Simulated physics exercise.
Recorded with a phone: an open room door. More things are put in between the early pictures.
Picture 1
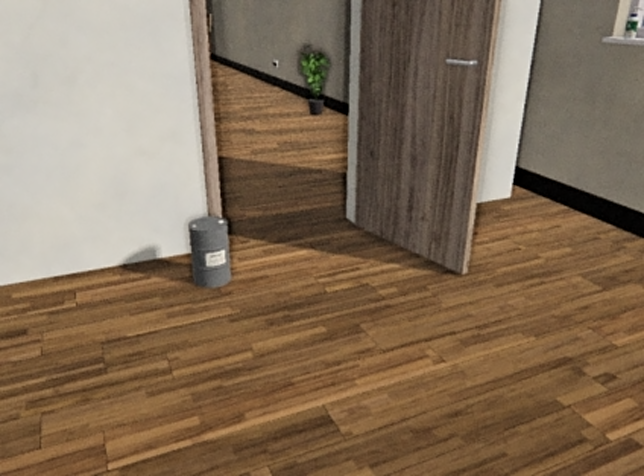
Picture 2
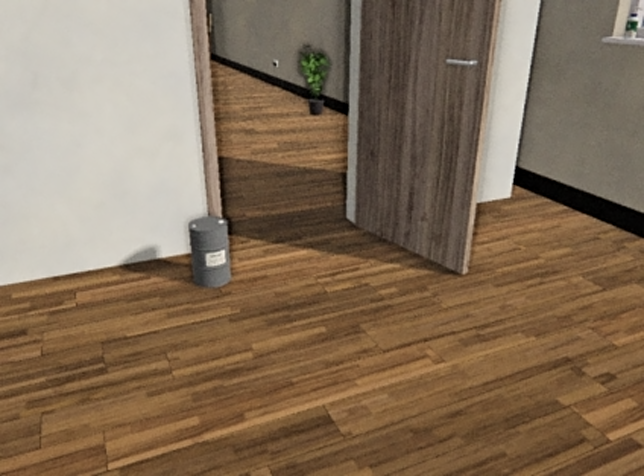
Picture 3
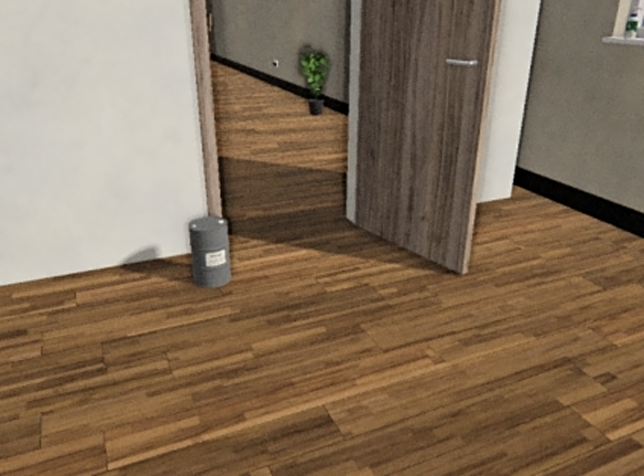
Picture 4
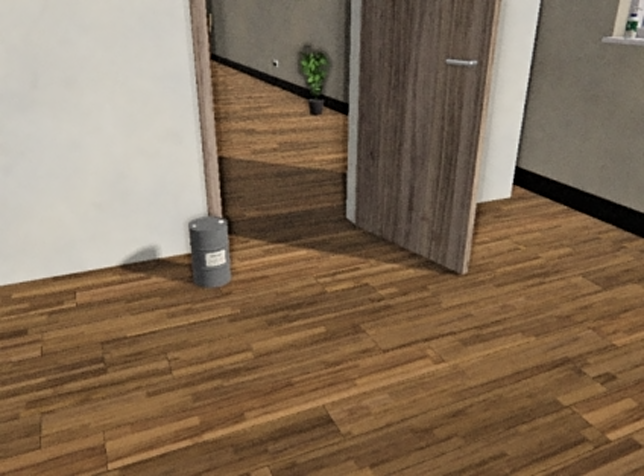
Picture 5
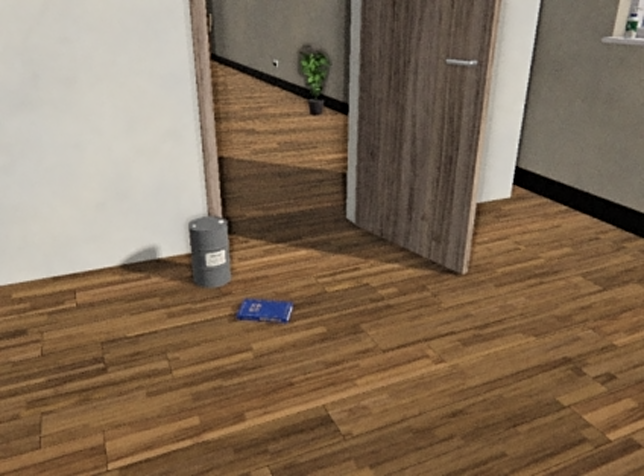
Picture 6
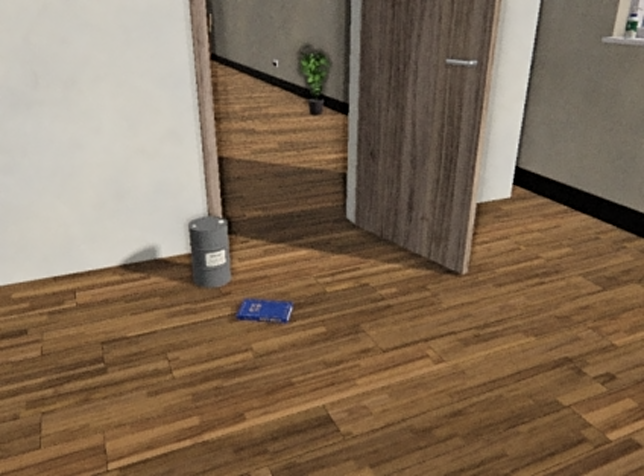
A wooden door stood wide open and still, with a grey canister to its left and a potted plant beyond the doorway, and then a blue book appeared on the floor near the canister.
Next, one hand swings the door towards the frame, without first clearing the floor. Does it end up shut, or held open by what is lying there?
Seems the door lines up with the frame at the end.
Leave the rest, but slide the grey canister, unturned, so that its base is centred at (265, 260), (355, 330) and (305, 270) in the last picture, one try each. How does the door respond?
Going through the tries in order: It is obstructed, then it gets all the way shut, then it is obstructed.
Then, 1.10 s after the last picture, door at 81°.
Then, 1.90 s after the last picture, door at 49°.
Then, 2.60 s after the last picture, door at 19°.
At rest, door at 0°; both in place. Seen from the same camera at the end, blue book near (266, 311).
